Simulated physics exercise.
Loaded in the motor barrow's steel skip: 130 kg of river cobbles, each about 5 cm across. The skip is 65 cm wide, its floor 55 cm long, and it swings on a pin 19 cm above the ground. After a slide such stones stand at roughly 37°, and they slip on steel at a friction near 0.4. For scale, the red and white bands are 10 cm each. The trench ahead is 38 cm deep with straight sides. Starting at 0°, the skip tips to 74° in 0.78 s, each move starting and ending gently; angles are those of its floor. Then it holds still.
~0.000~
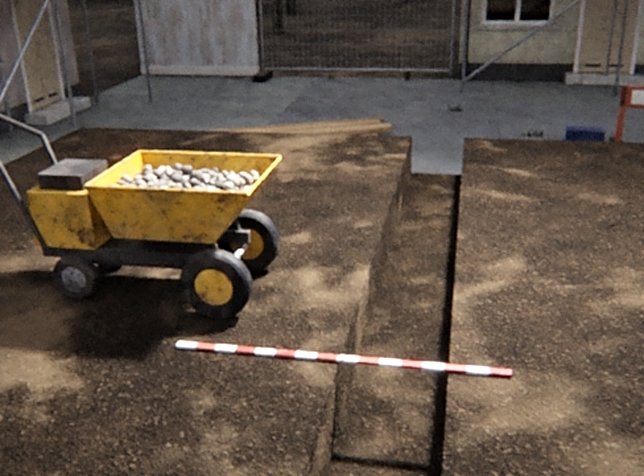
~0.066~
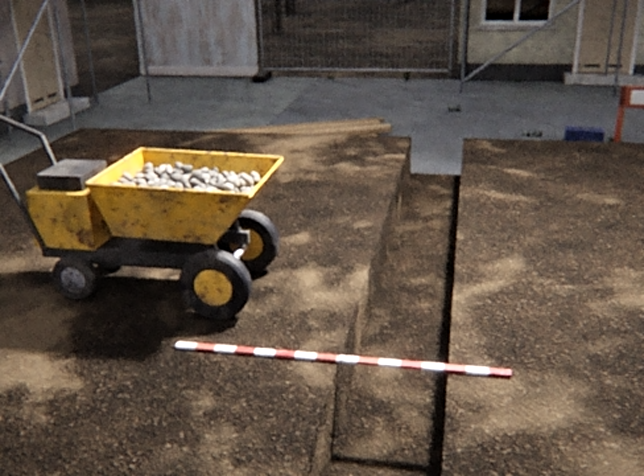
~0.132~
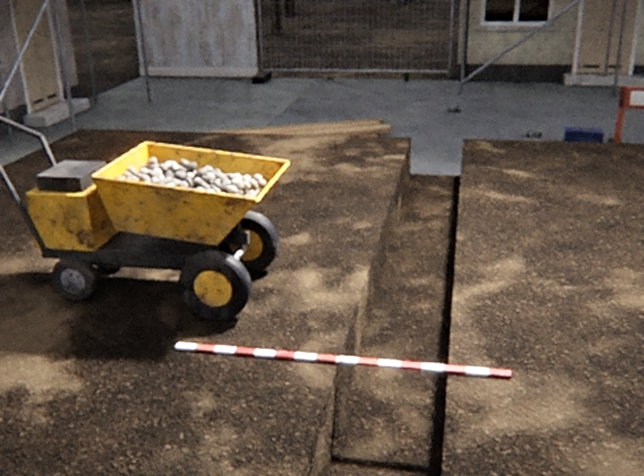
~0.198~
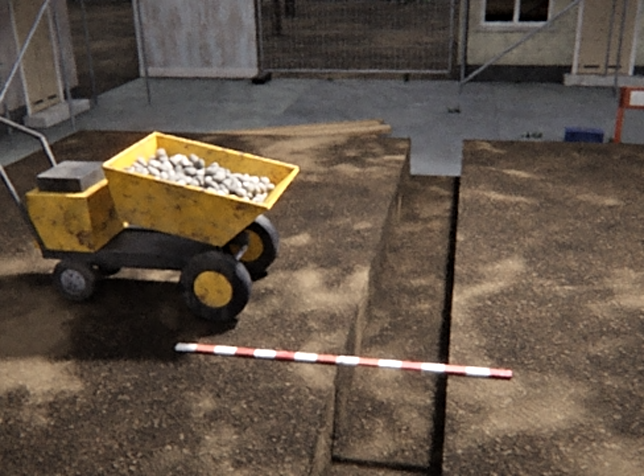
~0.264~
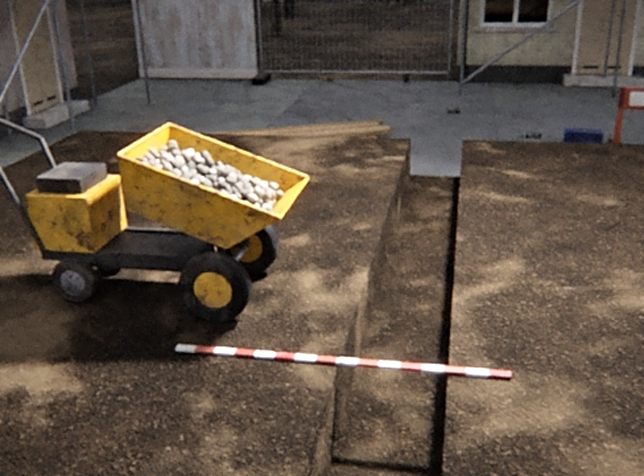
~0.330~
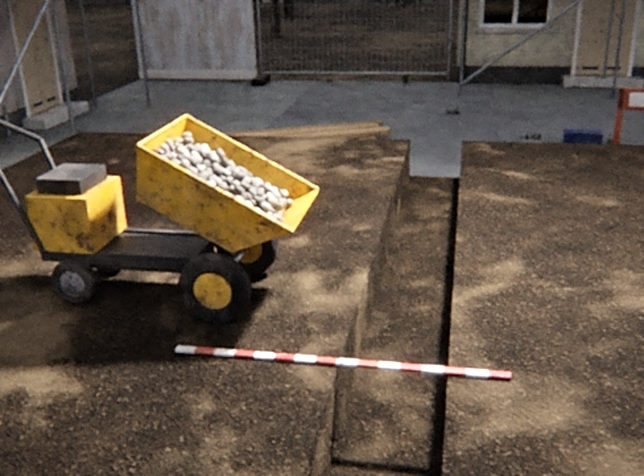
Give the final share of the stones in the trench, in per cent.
Some 84 per cent of it.
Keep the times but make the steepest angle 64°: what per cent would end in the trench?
It would be near 75 per cent.
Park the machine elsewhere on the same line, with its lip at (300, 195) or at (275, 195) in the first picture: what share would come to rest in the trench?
First some 100, then 100 per cent.
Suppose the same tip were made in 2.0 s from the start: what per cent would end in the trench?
In that case some 80 per cent.
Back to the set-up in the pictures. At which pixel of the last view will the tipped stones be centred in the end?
Their middle is at about (400, 356).
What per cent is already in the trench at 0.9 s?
Some 25 per cent.
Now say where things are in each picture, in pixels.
In the first picture, the skip is at 0°, its lip at (248, 194); the top of the load is at (182, 175).
In the second picture, the skip is at 2°, its lip at (250, 196); the top of the load is at (175, 174); the stones move at 0.3 m/s on average.
In the third picture, the skip is at 6°, its lip at (257, 200); the top of the load is at (165, 169); the stones move at 0.6 m/s on average.
In the fourth picture, lip at (268, 207), floor tilted 12°, highest stones at (171, 162); the stones move at 0.9 m/s on average.
In the fifth picture, the skip is at 20°, its lip at (280, 218); the top of the load is at (171, 153); the stones move at 1.1 m/s on average.
In the sixth picture, lip at (292, 232), floor tilted 29°, highest stones at (182, 144); the stones move at 1.2 m/s on average.
After 0.6 s the floor is at 62°; 100 % in the skip; the foremost stones are at (320, 255).
After 0.9 s the floor is at 74°; 66 % in the skip, 9 % short of the trench, 25 % in the trench; the foremost stones are at (406, 369).
After 1.2 s the floor is at 74°; 21 % in the skip, 12 % short of the trench, 67 % in the trench; the foremost stones are at (445, 364).
After 3.2 s the floor is at 74°; 1 % in the skip, 15 % short of the trench, 84 % in the trench; the foremost stones are at (443, 392).
